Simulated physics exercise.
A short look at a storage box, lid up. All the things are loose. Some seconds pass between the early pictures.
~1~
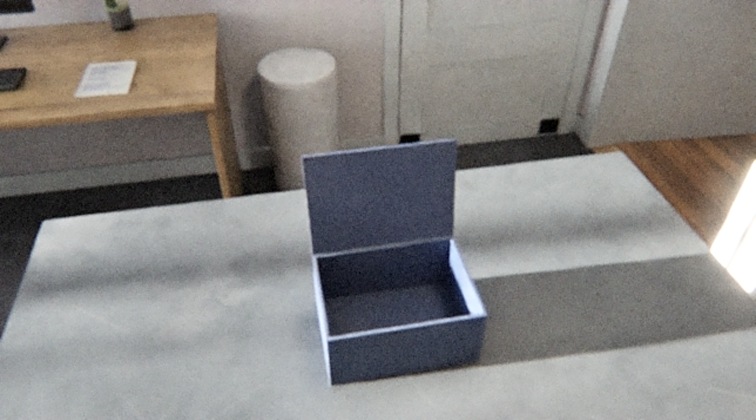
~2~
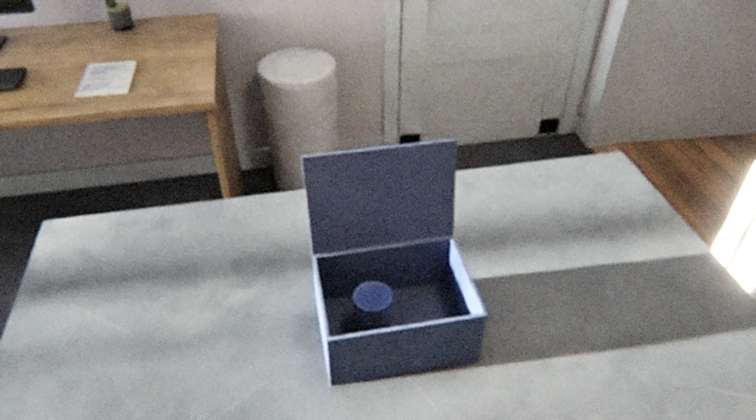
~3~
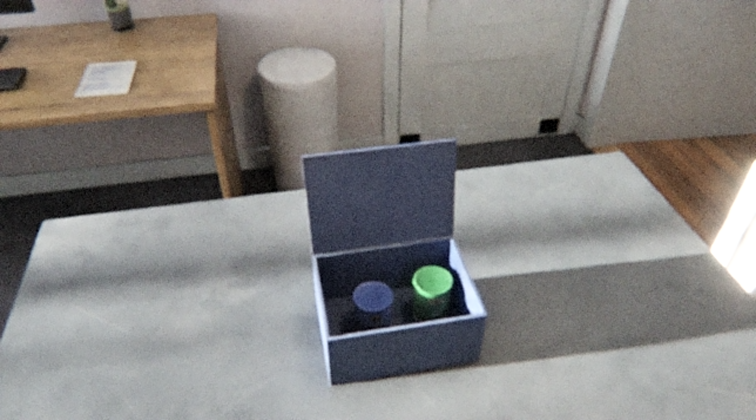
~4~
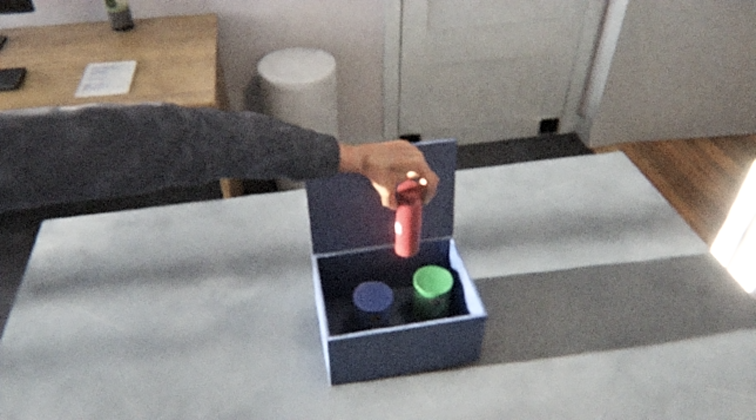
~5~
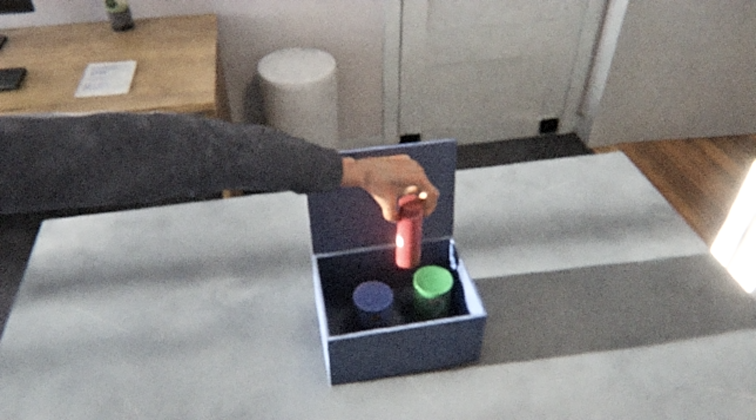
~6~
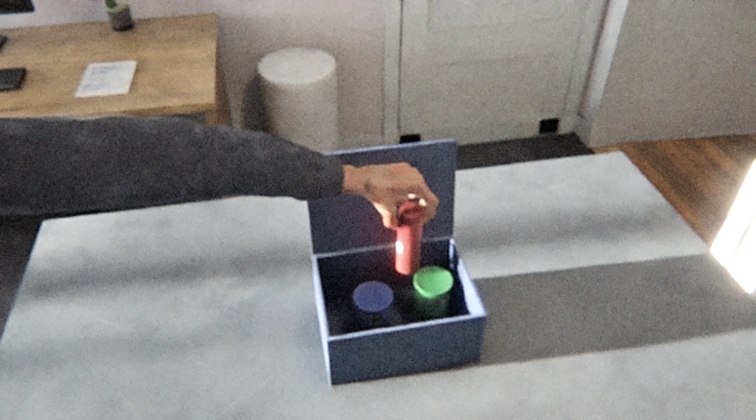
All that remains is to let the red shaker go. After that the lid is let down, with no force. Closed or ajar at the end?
In the end the lid closes.
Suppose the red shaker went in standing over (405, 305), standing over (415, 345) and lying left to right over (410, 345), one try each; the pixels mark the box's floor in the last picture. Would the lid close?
First try: It sits on the rim; second try: It stays ajar; third try: It sits on the rim.
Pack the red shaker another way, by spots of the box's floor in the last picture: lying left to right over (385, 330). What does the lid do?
Then it shuts flat.
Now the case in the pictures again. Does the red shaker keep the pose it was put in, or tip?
The red shaker tips.
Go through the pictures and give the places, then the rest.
In the first picture, the last thing is not in view yet.
In the second picture, the last thing is not in view yet.
In the third picture, the last thing is not in view yet; green tin (432, 296).
In the fourth picture, still above its spot; red shaker (409, 220); green tin (432, 296).
In the fifth picture, still above its spot; red shaker (410, 232); green tin (432, 296).
In the sixth picture, put in, still held; red shaker (410, 239); green tin (432, 296).
Then, 0.60 s after the last picture, red shaker on its side near (371, 294).
Then, 1.50 s after the last picture, lid 66° above the rim; red shaker on its side near (370, 294).
Then, 2.10 s after the last picture, lid 24° above the rim; red shaker on its side near (370, 294).
At rest, lid shut; tipped over in the box, red shaker; the other 2 in place. Seen from the same camera at the end, red shaker near (370, 294).
